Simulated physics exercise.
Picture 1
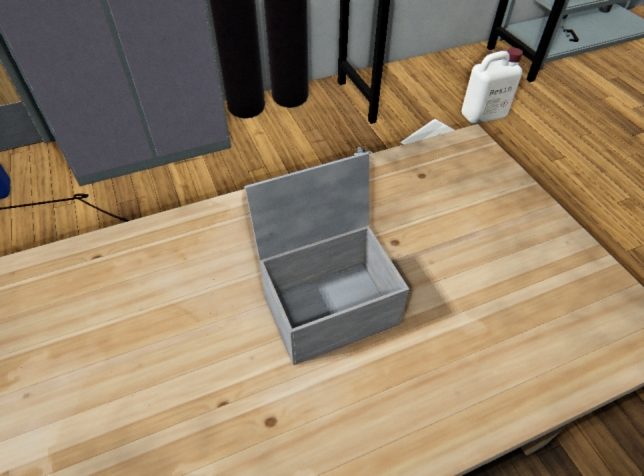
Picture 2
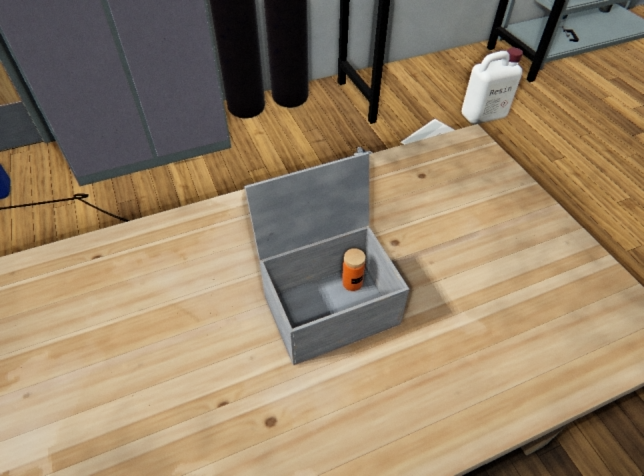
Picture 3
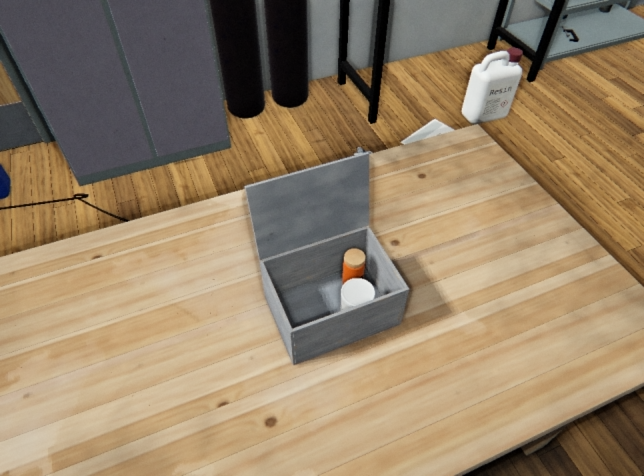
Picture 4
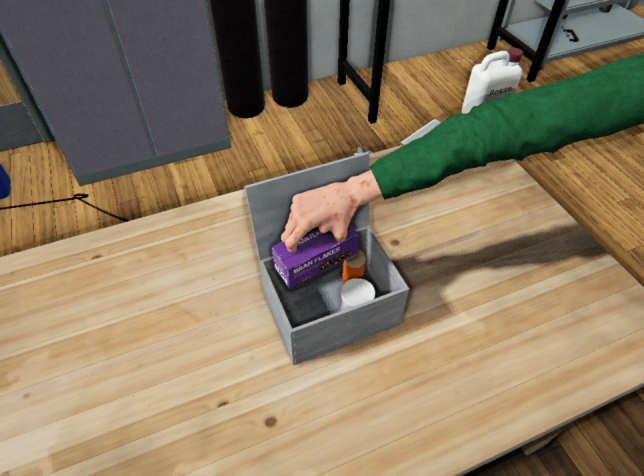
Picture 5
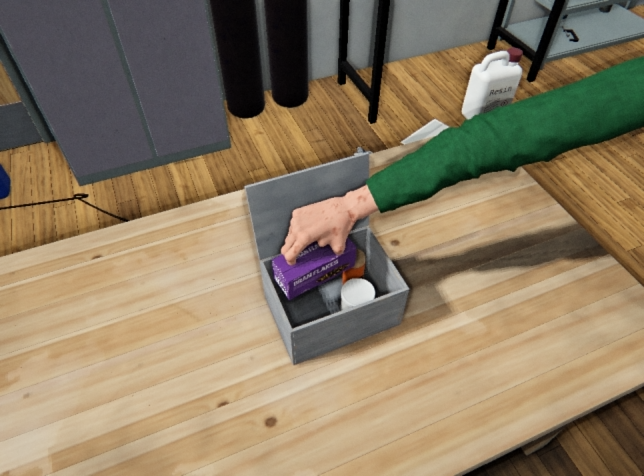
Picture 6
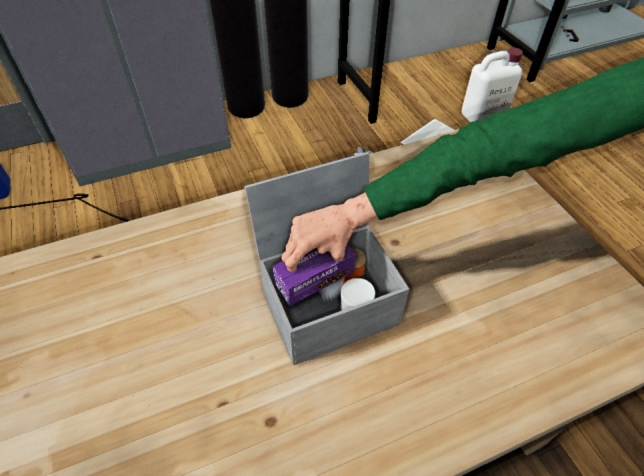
The clip shows an open gray box on a wooden table, first empty, then containing an orange bottle and a white-topped item, before a green-sleeved hand lowers a purple carton into the left side, still gripping it.
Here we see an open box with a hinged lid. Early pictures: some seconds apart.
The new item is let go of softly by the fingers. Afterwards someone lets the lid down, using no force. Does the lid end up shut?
Turns out there's room for the lid.
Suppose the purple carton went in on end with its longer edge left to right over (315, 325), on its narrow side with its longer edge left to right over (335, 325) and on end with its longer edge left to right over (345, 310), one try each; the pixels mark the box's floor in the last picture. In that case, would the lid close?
So: First go, the lid can't get down; second go, it can't get down; third go, it can't get down.
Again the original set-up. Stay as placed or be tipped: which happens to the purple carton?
Looking at the last picture, it is left as set.
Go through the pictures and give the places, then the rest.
In the first picture, the last thing is not in view yet.
In the second picture, the last thing is not in view yet.
In the third picture, the last thing is not in view yet.
The fourth picture shows on its way; purple carton (316, 250).
The fifth picture shows on its way; purple carton (315, 263).
The sixth picture shows put in, still held; purple carton (315, 269).
Then, 0.30 s later than the last frame, purple carton moved about its own width near (315, 297).
Then, 1.40 s later than the last frame, lid 72° above the rim; purple carton moved about its own width near (315, 297).
Then, 1.80 s later than the last frame, lid 38° above the rim; purple carton moved about its own width near (315, 297).
Then, 2.00 s later than the last frame, lid 15° above the rim; purple carton moved about its own width near (315, 297).
When it is over, lid shut; moved from the start, purple carton; the other 2 as before. End places, in pixels of the last picture, purple carton near (315, 297).
